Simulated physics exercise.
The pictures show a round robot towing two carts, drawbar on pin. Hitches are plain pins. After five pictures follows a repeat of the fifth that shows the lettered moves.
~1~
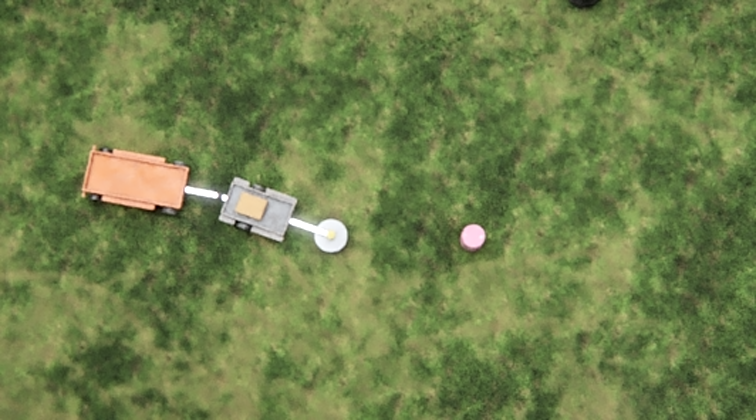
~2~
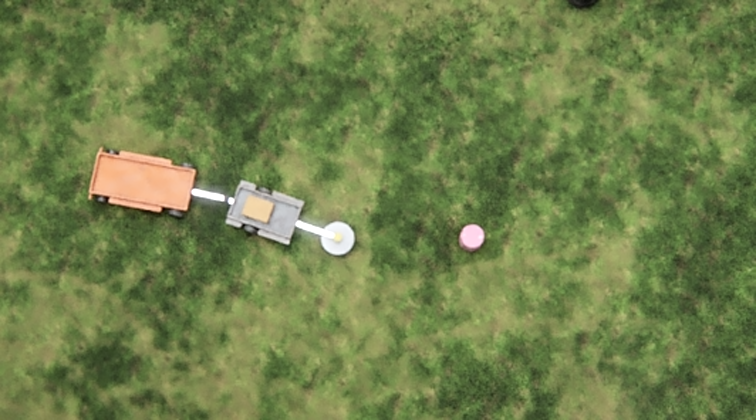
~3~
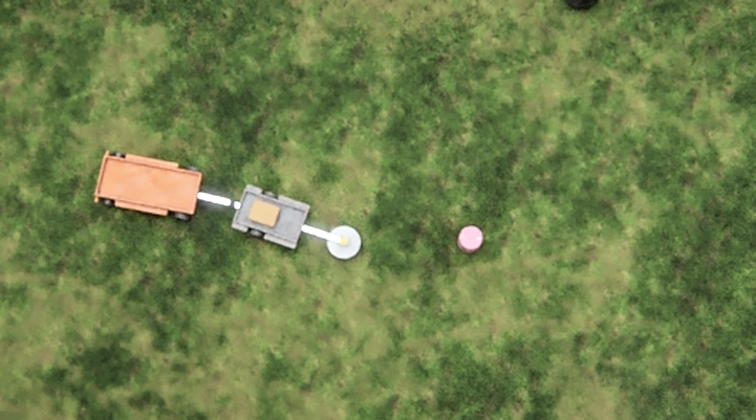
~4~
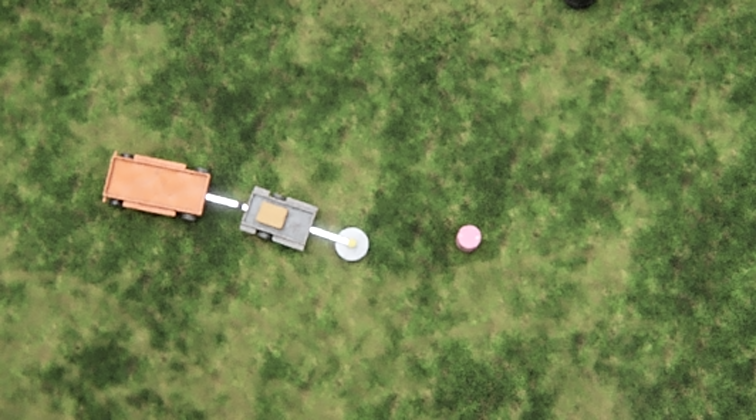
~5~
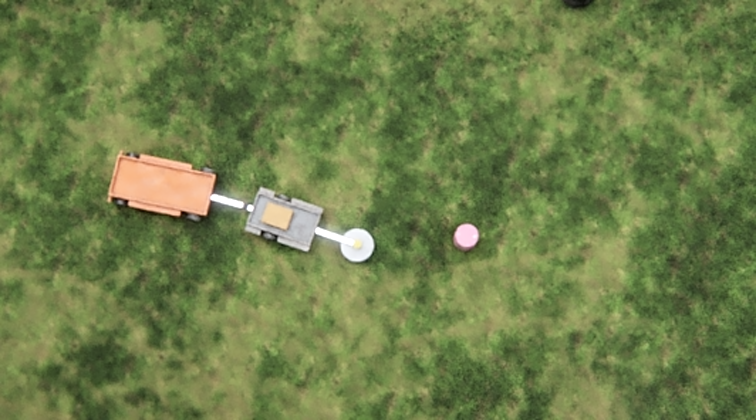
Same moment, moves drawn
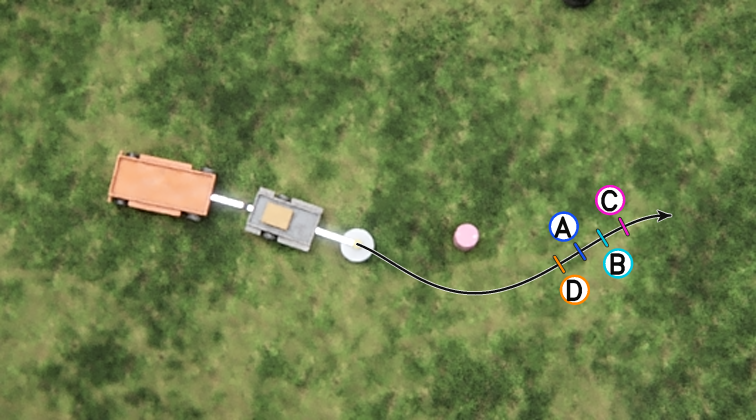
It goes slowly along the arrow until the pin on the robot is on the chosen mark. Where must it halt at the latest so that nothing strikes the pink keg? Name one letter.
Mark B.
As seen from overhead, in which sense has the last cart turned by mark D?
Clockwise.
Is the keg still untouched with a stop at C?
No.
On the marked copy, A at (580, 252); B at (602, 238); C at (624, 227); D at (559, 264); the route from (357, 244) via (517, 285) to (671, 215).
With B. Early on, robot (440, 289), last cart (251, 211).
Further on, robot (531, 280), last cart (332, 242).
At the end, robot (601, 239), last cart (404, 263); nothing has been touched.
As for the rest, A is safe but short; C is too far, the keg has been hit; D is safe but short.
